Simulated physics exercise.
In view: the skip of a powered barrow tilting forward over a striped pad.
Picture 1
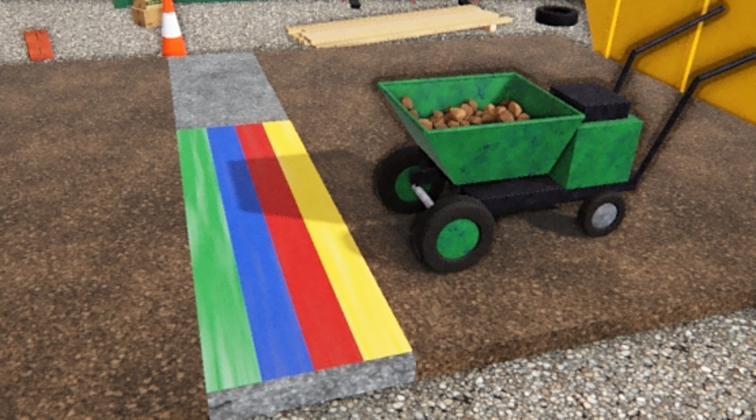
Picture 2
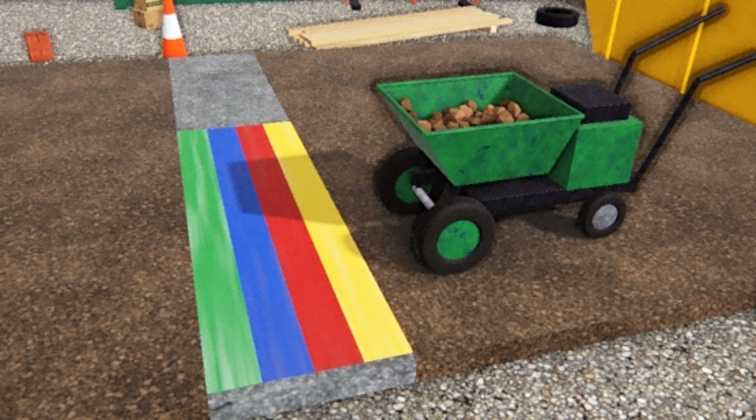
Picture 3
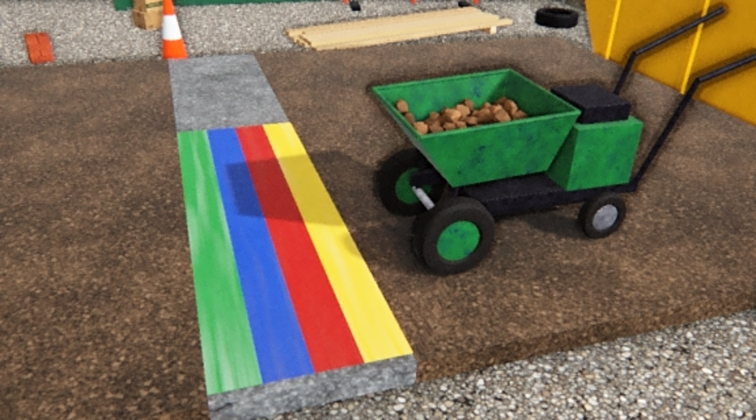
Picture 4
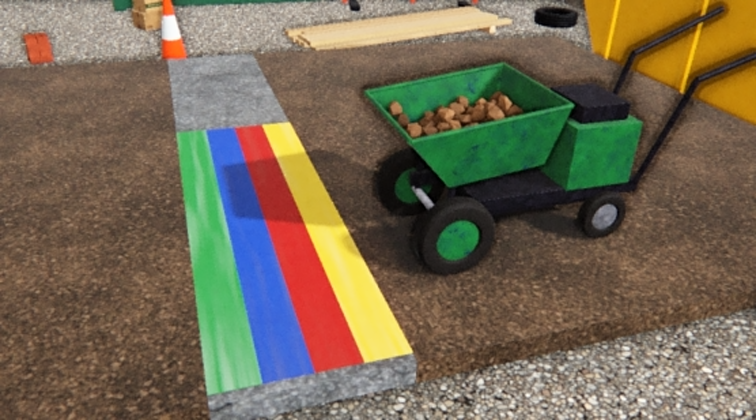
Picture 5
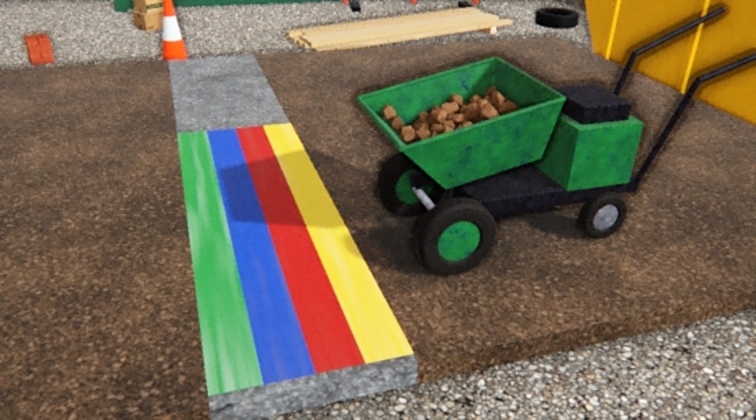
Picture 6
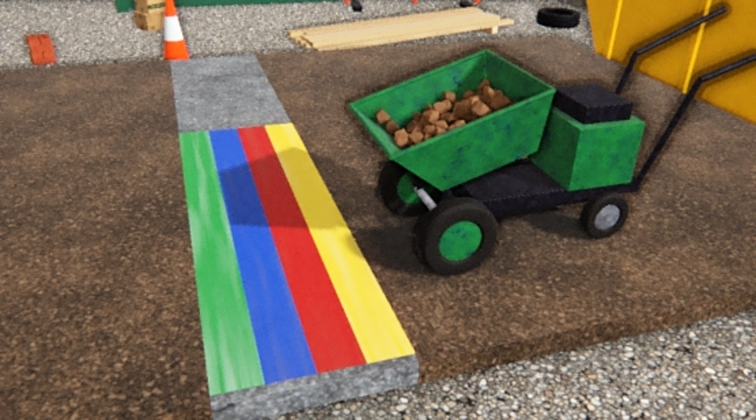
The green skip of a barrow loaded with brown clods tilts forward toward a striped pad.
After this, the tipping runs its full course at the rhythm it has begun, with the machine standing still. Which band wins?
Most covered: The red band.
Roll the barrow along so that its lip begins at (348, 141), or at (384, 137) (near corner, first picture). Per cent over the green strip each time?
First some 40, then 20 per cent.
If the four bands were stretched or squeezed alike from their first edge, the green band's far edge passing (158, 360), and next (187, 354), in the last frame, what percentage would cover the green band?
Roughly 0 per cent, and 0 per cent.
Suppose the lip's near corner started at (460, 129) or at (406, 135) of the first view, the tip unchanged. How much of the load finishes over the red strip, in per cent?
Roughly 30 per cent, and 20 per cent.
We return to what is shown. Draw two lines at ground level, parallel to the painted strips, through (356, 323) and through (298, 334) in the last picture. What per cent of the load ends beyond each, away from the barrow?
Roughly 60 per cent, and 20 per cent.
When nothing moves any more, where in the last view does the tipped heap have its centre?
At about (284, 257).
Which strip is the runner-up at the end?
In second place: That blue strip.
Shortly afterwards, skip tipped steeply; the whole lot in the skip.
Next, skip tipped right over; the bulk in the skip; a little over the red strip; only a few over the blue strip.
Some moments later, skip tipped right over; near a third in the skip; near a third over the red strip; near a quarter over the blue strip; a little over the green strip; only a few off the paint.
In the end, skip tipped right over; near a third in the skip; only a few over the yellow strip; near a third over the red strip; near a quarter over the blue strip; a little over the green strip; only a few off the paint.
